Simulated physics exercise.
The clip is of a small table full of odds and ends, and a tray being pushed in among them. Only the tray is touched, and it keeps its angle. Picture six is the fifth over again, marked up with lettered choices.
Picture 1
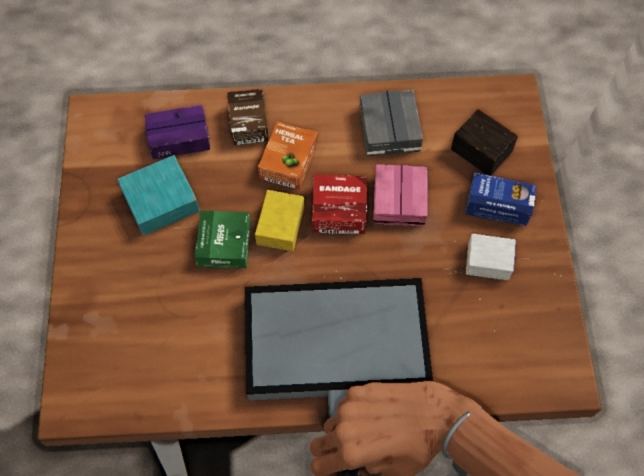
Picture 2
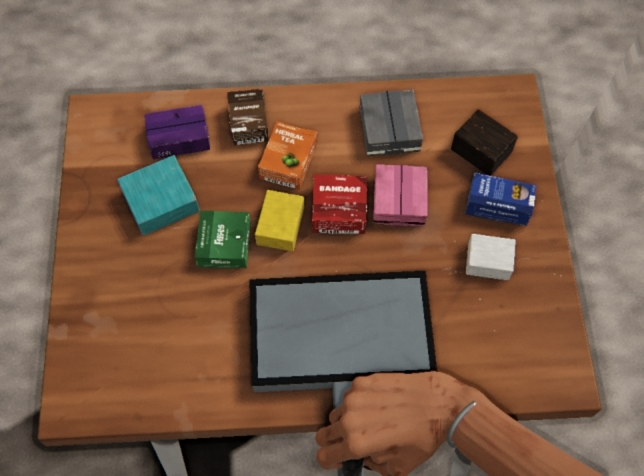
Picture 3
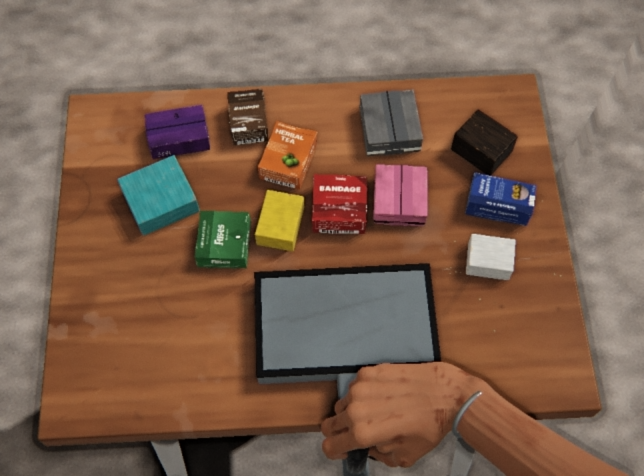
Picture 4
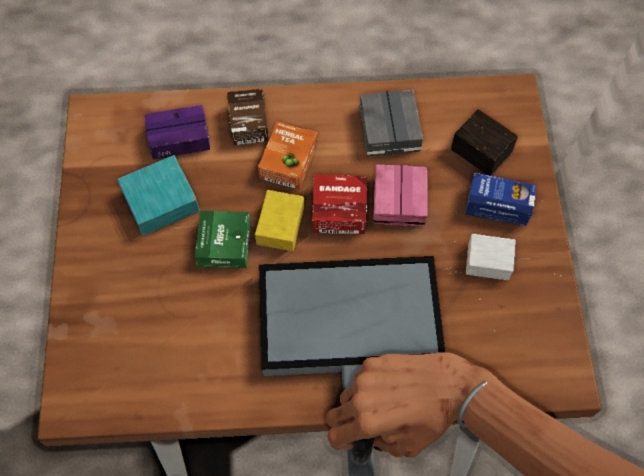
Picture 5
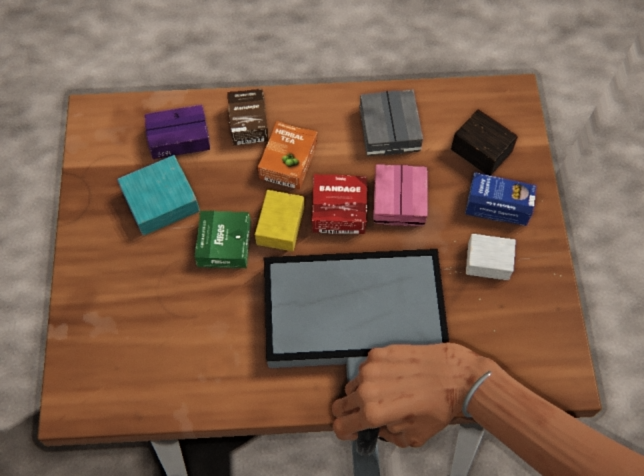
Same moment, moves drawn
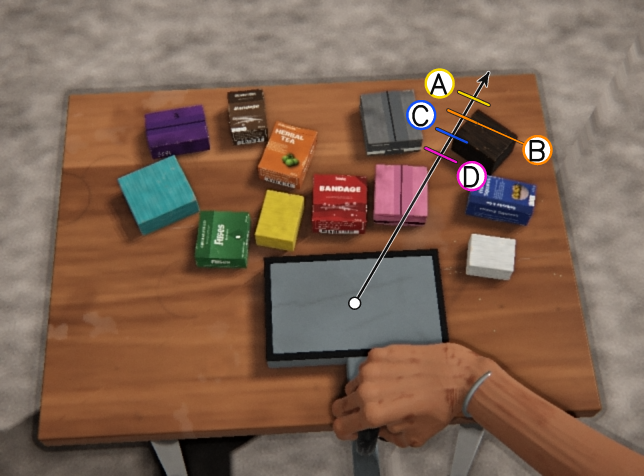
A hand slides a grey tray slowly up the wooden table toward the colourful boxes.
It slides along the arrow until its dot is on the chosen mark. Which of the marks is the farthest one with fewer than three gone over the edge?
As far as mark C.
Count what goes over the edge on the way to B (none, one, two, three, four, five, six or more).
By then, five.
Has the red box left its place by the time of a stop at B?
By then, yes.
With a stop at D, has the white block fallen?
No.
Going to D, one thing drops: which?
It is the grey box.
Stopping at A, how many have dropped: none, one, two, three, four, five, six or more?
By then, five.
On the copy, A at (474, 98); B at (463, 117); C at (452, 136); D at (441, 155); the arrow from (355, 303) to (488, 73); the white dot at (355, 303).
On C. First, tray (391, 245); blue packet (506, 197); white block (501, 252).
Then, tray (426, 184); grey box (399, 73); blue packet (532, 185).
Finally, tray (450, 143); grey box over the edge; blue packet (556, 174); one fallen.
By contrast, A drops five; B drops five; D is within the limit but short.
